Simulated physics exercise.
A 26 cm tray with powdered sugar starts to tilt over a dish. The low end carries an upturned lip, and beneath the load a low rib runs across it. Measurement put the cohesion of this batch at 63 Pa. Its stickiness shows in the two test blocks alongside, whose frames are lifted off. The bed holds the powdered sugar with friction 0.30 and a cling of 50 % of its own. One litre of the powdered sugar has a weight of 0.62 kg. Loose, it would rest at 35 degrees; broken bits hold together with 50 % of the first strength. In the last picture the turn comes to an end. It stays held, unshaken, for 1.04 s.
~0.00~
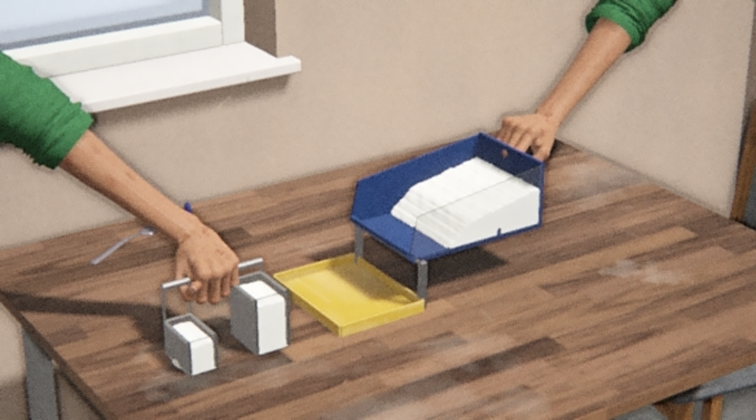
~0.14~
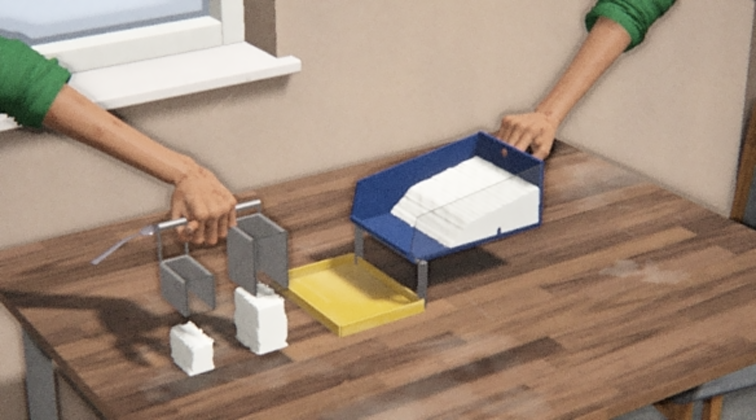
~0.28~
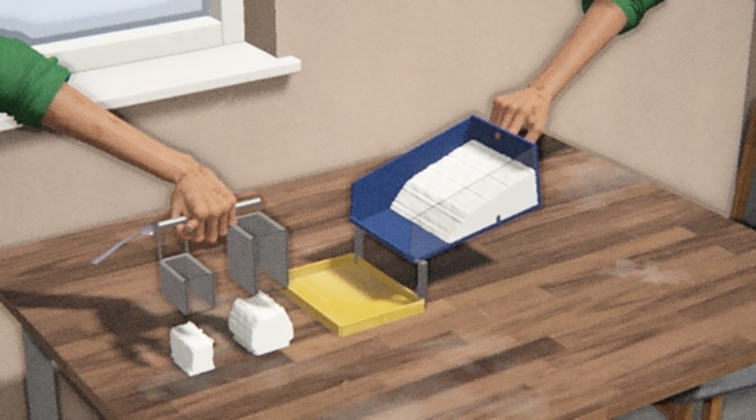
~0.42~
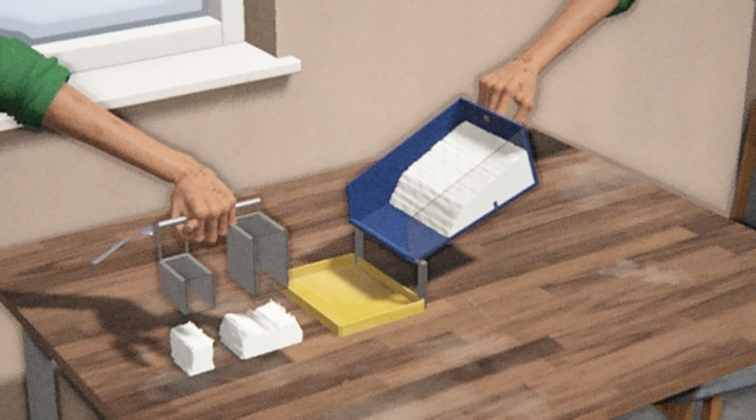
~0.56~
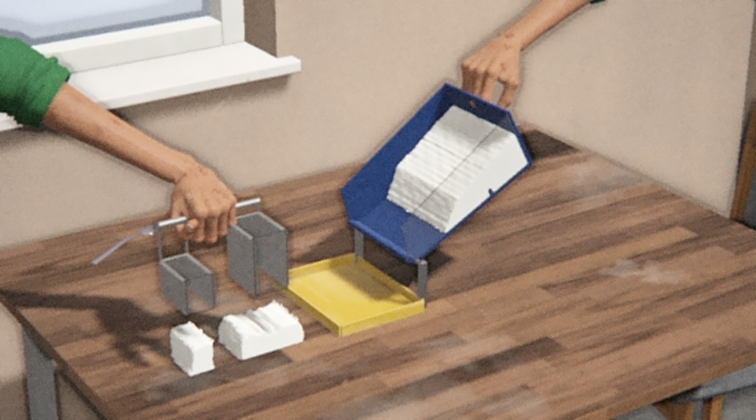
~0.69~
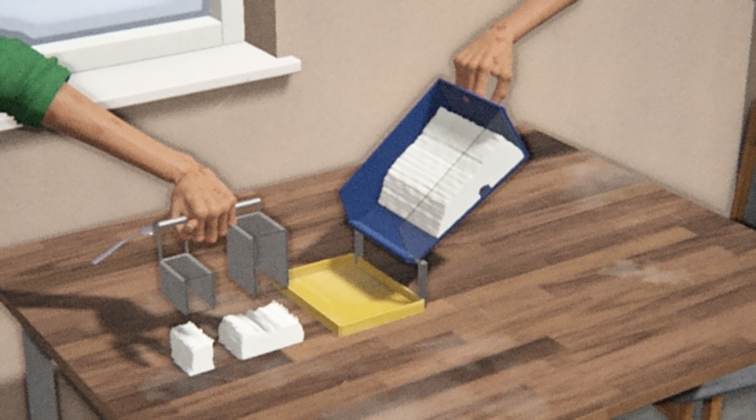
At the start, a hand lifts two metal holders off two white powdery blocks beside a shallow yellow dish on a wooden table. The taller block slumps into a low heap while the smaller barely changes, and another hand raises the far end of a blue tray into a steep tilt, its white load shifting only slightly.
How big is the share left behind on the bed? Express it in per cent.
About 83 %.
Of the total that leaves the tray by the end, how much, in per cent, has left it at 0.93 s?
It is about 10 %.
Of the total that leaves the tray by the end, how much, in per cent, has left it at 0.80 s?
Share so far: Roughly 0 percent.
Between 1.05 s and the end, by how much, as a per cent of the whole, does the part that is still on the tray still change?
Near 5 %.
By 0.80 s, the tilt is 31 degrees and 100 % is on the bed.
By 0.93 s, the tilt is 31 degrees and 98 % is on the bed.
By 1.05 s, the tilt is 31 degrees and 88 % is on the bed.
By 1.18 s, the tilt is 31 degrees and 86 % is on the bed.
By 1.70 s, at the end, the tilt is 31 degrees and 83 % is on the bed.
